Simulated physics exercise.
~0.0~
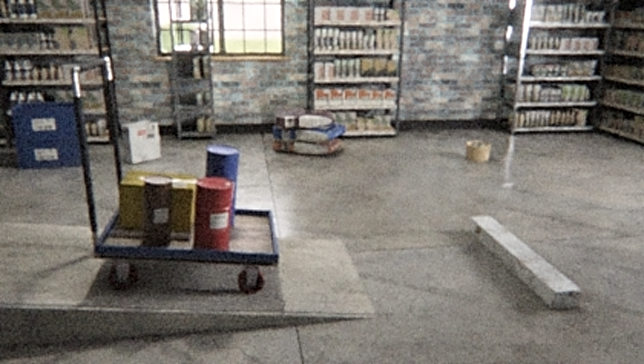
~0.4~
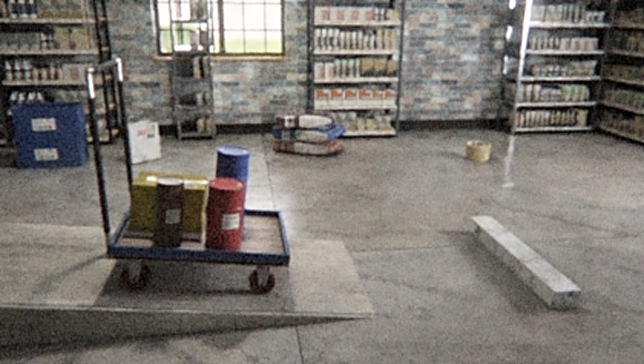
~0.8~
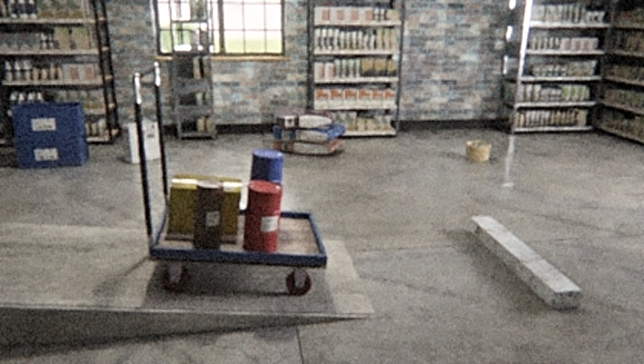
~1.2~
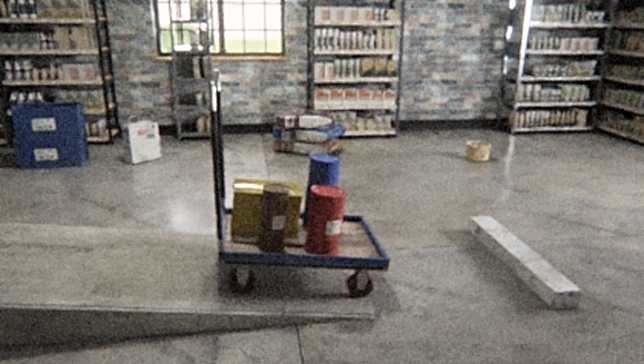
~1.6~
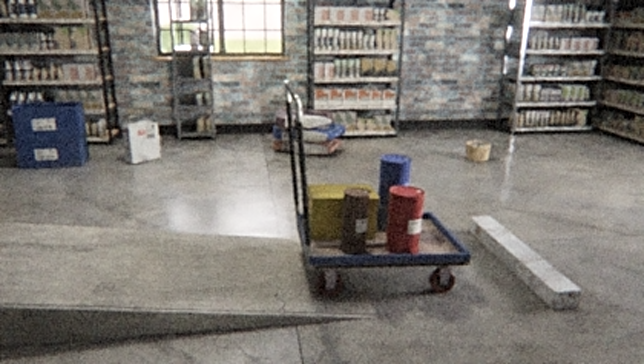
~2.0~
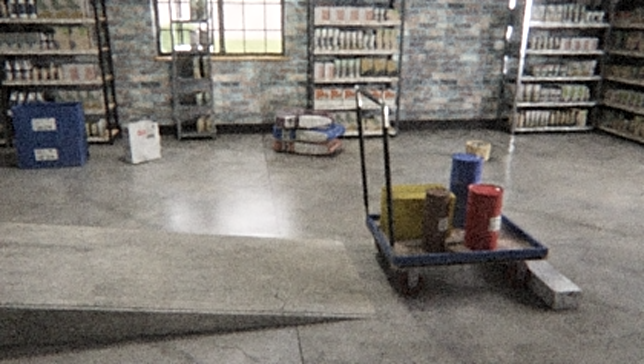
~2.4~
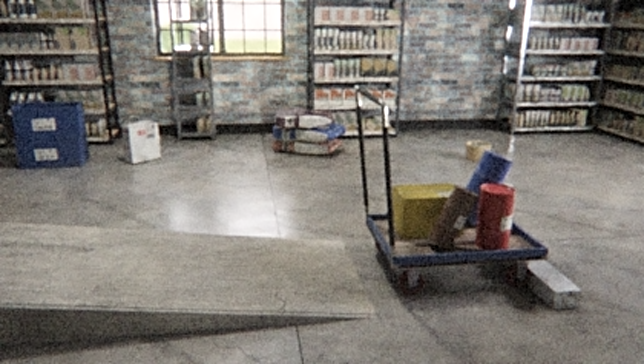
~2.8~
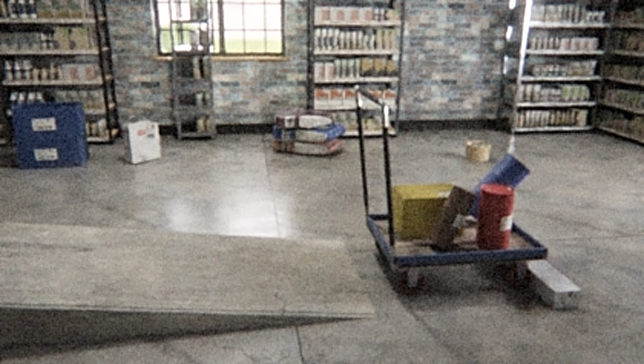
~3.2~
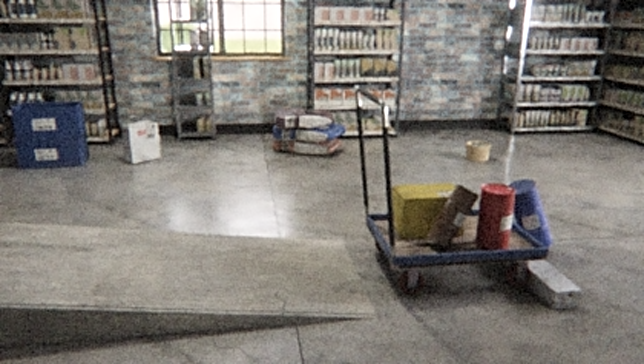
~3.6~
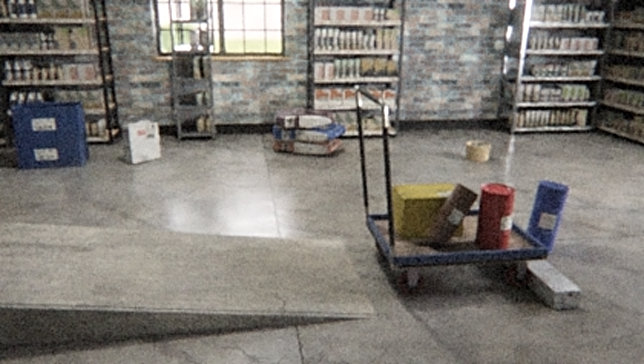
A loaded trolley rolls right into a kerb, tipping a brown canister and throwing off a blue one.
